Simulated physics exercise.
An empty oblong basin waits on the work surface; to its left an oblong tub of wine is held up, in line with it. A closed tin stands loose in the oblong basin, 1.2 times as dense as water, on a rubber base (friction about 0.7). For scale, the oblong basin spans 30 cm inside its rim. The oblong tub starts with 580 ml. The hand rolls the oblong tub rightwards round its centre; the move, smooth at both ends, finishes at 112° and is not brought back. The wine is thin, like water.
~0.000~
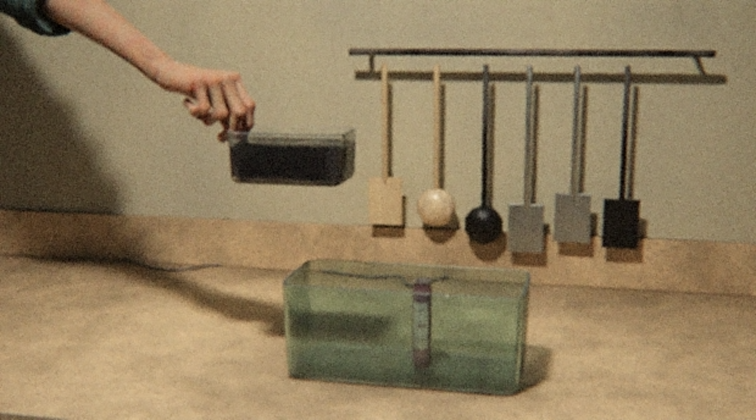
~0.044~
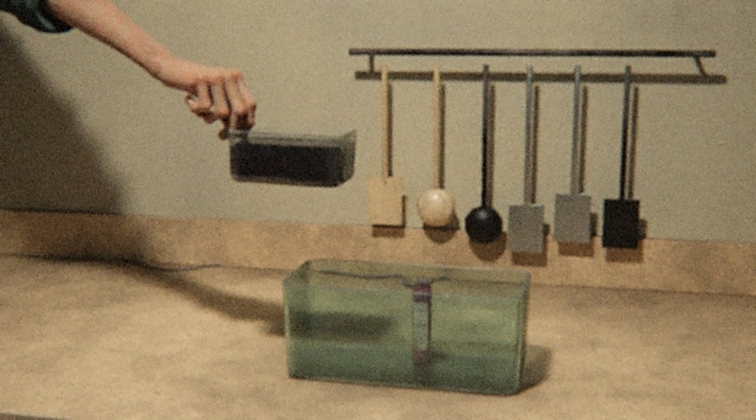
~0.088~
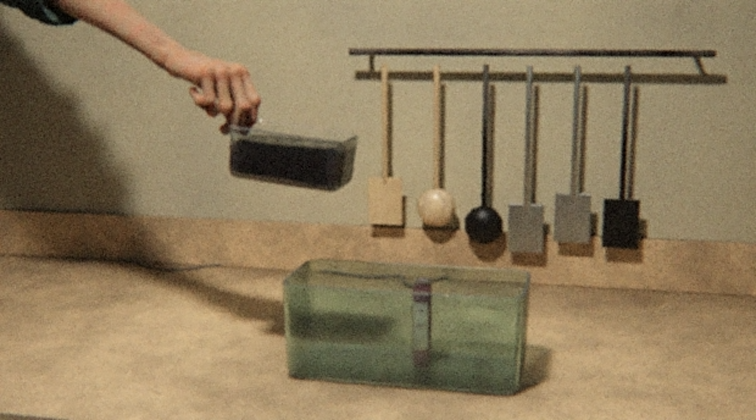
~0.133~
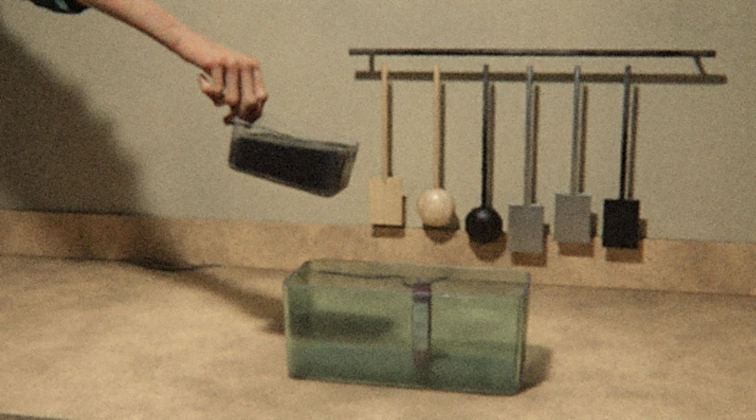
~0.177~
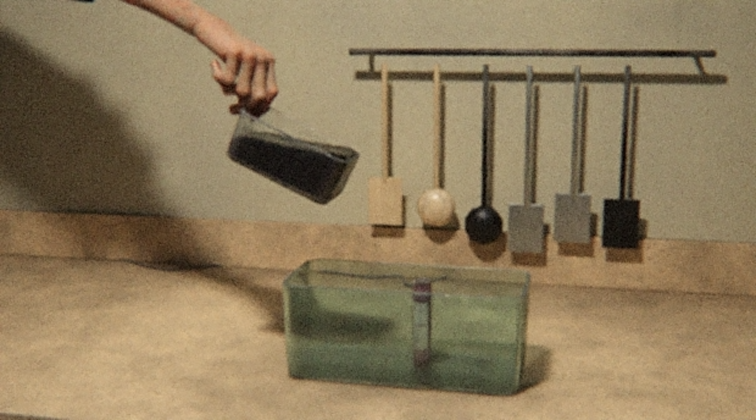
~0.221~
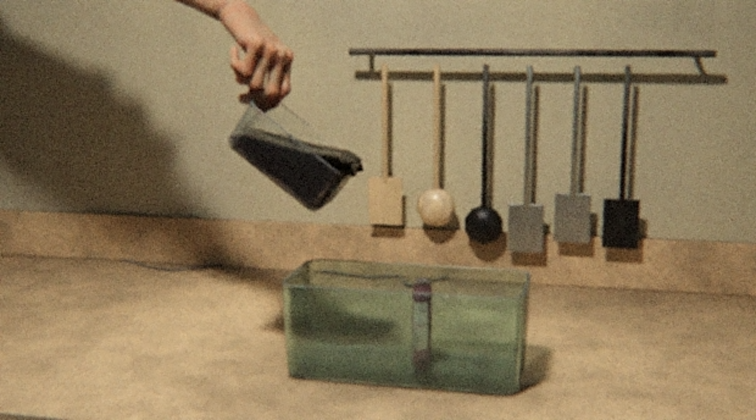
In this clip, a hand holds a clear oblong tub of dark liquid above and left of an oblong basin on a work surface, then steadily tilts it rightwards until the liquid reaches the rim and begins to pour over.
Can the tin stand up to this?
The tin topples.
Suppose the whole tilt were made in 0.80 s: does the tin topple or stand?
The tin stays up.
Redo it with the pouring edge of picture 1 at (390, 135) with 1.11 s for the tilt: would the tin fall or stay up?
Then it remains upright.
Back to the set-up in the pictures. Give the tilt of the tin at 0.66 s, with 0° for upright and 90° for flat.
It is at some 15°.
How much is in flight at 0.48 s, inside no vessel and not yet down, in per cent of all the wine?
Some 46 per cent.
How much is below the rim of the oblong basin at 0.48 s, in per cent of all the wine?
Near 46 in a hundred.
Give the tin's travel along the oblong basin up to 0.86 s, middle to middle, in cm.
About 4 cm.
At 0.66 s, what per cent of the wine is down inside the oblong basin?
Near 92 in a hundred.
Then, 0.48 s in, the tilt is 105° and 9 per cent is still to pour; the tin stands where it began.
Then, 0.66 s in, the tilt is 112° and 1 per cent is still to pour; the tin leans 14°.
Then, 0.86 s in, the tilt is 112° and 0 per cent is still to pour; the tin leans 34°.
Then, 1.07 s in, the tilt is 112° and 0 per cent is still to pour; the tin lies on its side.
Finally, the tin lies on its side.
